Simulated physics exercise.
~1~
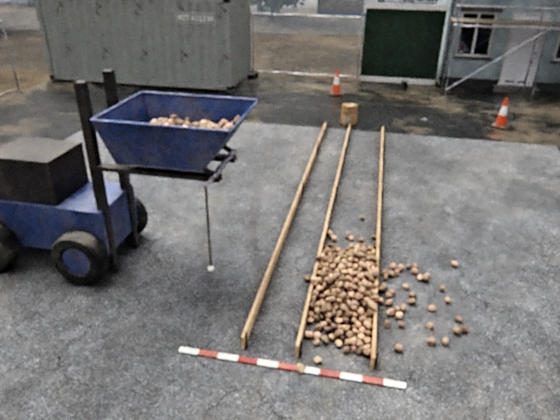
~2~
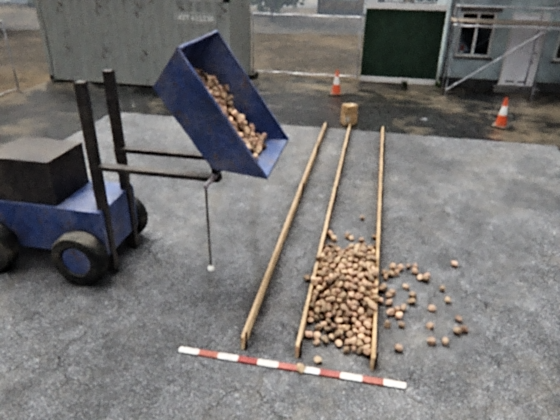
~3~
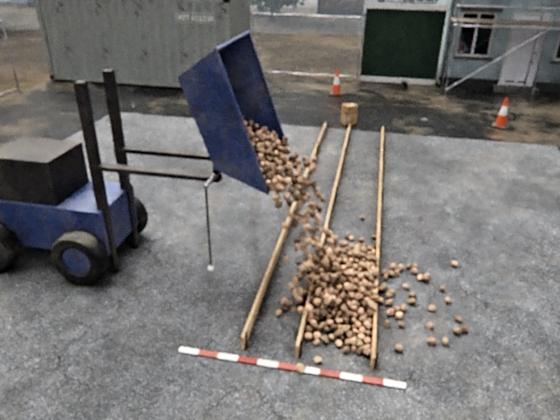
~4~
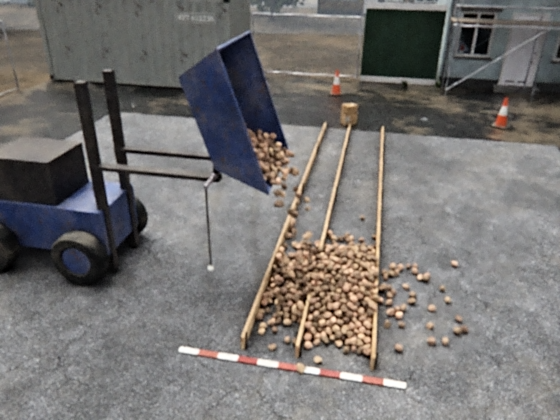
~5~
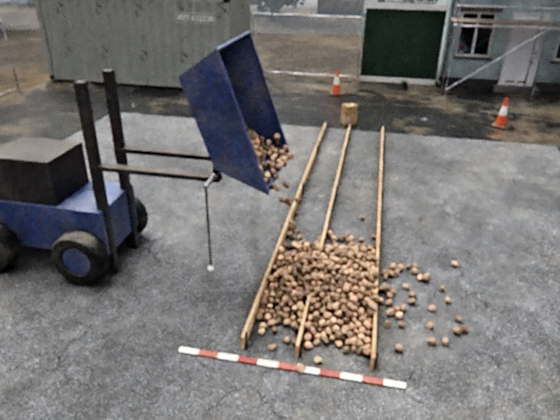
In a paved yard, a forklift's blue skip tips brown stones between planks, keeping some inside.
